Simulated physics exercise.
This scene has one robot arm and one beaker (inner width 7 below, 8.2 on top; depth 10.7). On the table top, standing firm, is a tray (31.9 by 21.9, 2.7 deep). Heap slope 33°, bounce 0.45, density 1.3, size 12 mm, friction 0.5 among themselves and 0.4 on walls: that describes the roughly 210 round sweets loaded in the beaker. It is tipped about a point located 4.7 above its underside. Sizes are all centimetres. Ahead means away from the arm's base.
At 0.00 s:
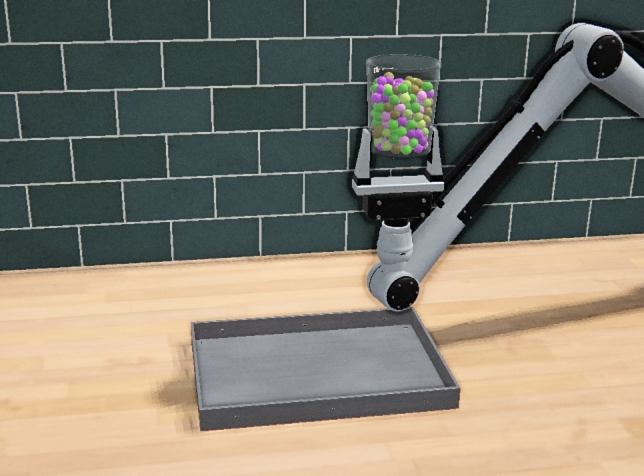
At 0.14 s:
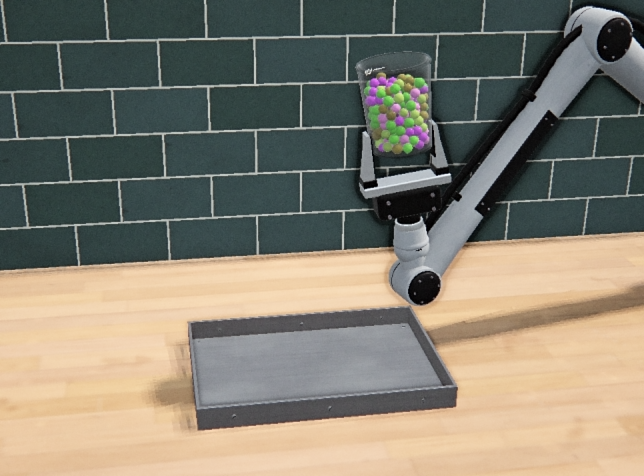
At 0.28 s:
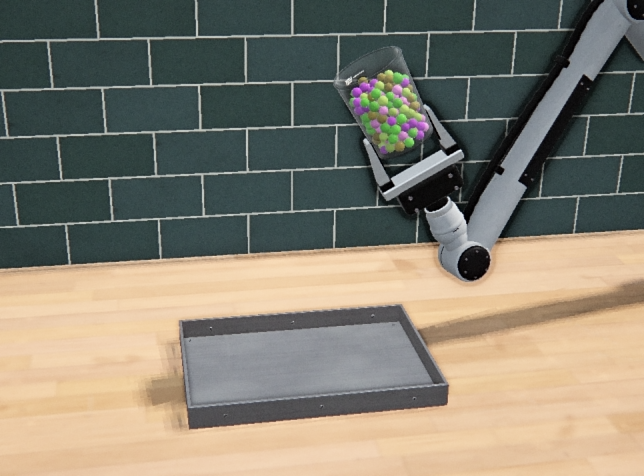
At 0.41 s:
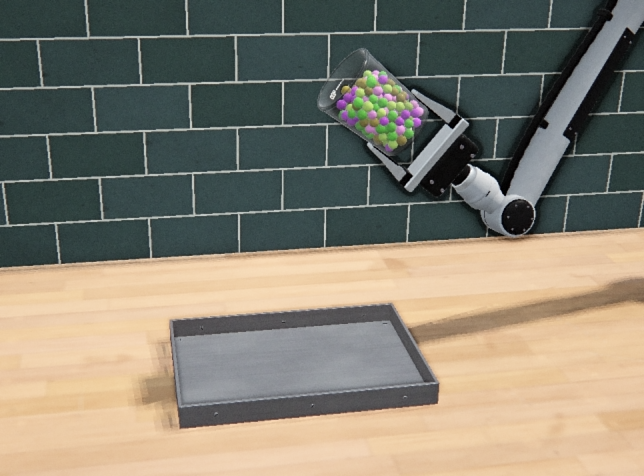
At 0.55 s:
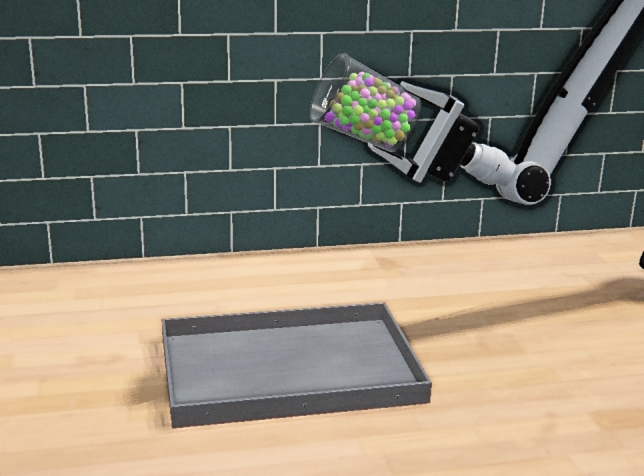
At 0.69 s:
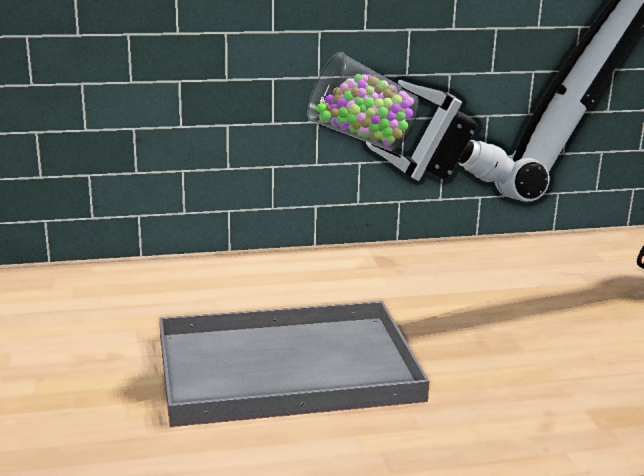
The footage shows a robot arm holding a clear beaker of colourful round sweets above an empty grey tray, tilting it steadily to the left until it leans well over, then barely moving, with the sweets still inside.
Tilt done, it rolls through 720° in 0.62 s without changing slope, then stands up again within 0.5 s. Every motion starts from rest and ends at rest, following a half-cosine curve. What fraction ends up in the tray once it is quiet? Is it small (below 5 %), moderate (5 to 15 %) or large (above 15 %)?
Small.
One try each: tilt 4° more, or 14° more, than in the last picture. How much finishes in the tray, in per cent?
About 5 and 10 per cent.
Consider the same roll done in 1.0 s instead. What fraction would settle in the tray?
Then roughly 0 %.
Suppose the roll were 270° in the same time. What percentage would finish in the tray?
Roughly 0 percent, then.
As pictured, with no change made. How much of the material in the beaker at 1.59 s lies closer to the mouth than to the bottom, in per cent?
I'd put it at some 40 per cent.
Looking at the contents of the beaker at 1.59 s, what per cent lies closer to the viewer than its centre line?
Share noted: Close to 50 per cent.
After 1.14 s, tipped 64°, highest piece 41 above the table; 207 in the beaker, 1 in flight or on a rim.
After 1.59 s, tipped 27°, highest piece 40 above the table; 205 in the beaker, 1 in the tray, 2 in flight or on a rim.
After 2.01 s, upright, highest piece 41 above the table; 205 in the beaker, 3 in the tray.
After 2.71 s, upright, highest piece 41 above the table; 205 in the beaker, 3 in the tray.
At rest, 205 in the beaker, 3 in the tray. That is 1 % in the tray.
